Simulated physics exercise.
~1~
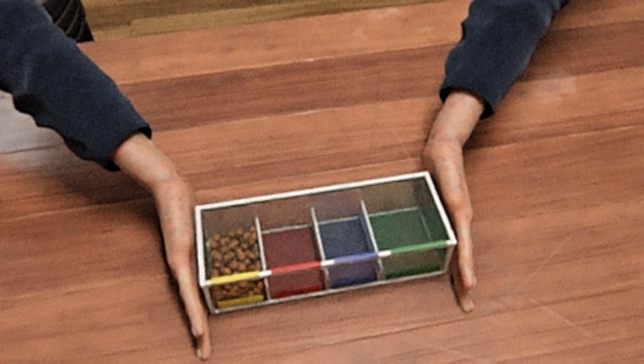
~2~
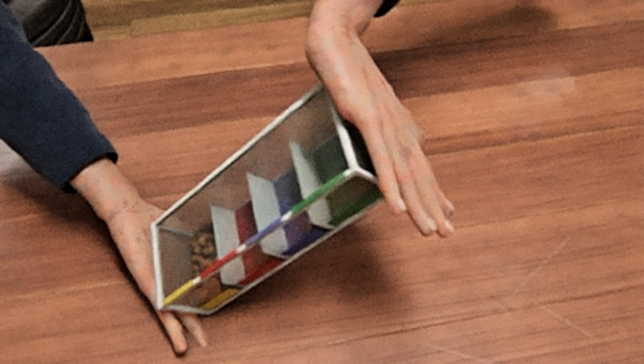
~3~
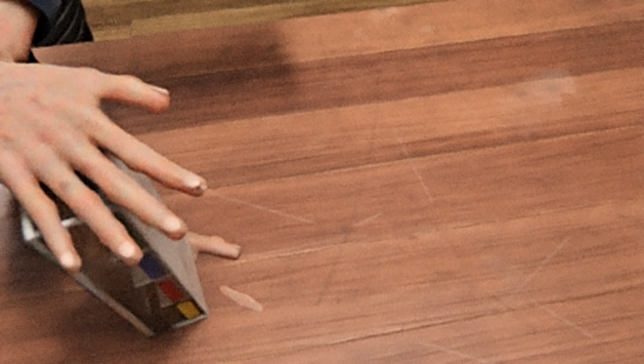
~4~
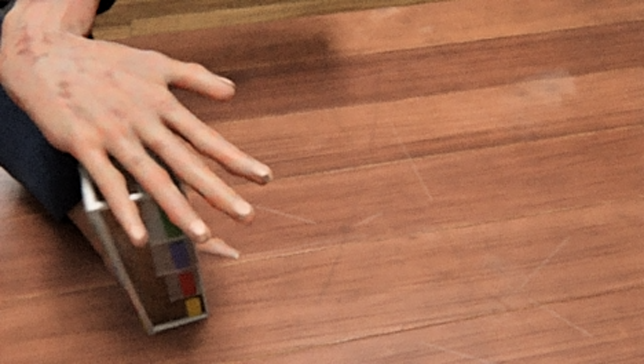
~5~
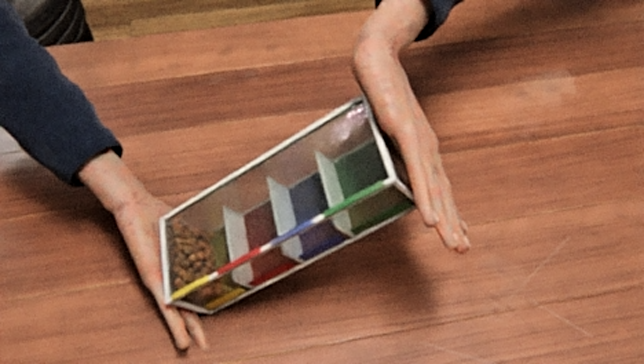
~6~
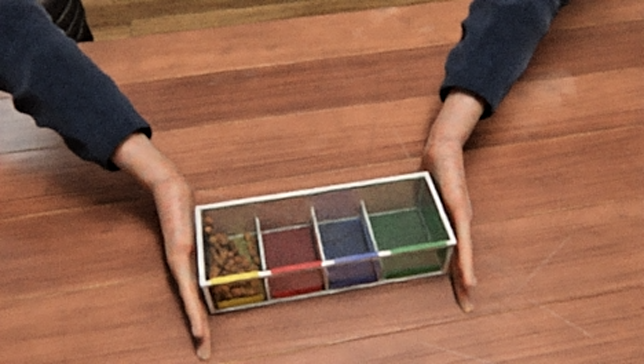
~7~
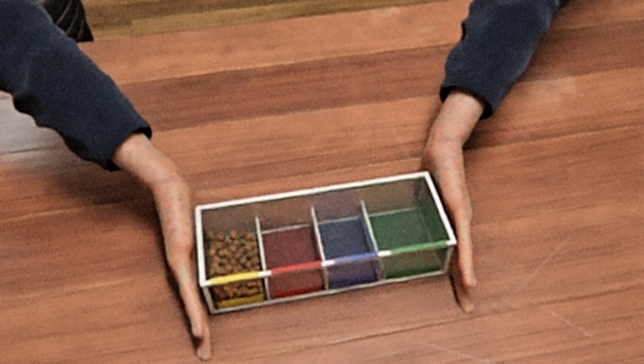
Hands tipping a clear four-section box of cereal balls up on its left end, then laying it flat, balls still in yellow.
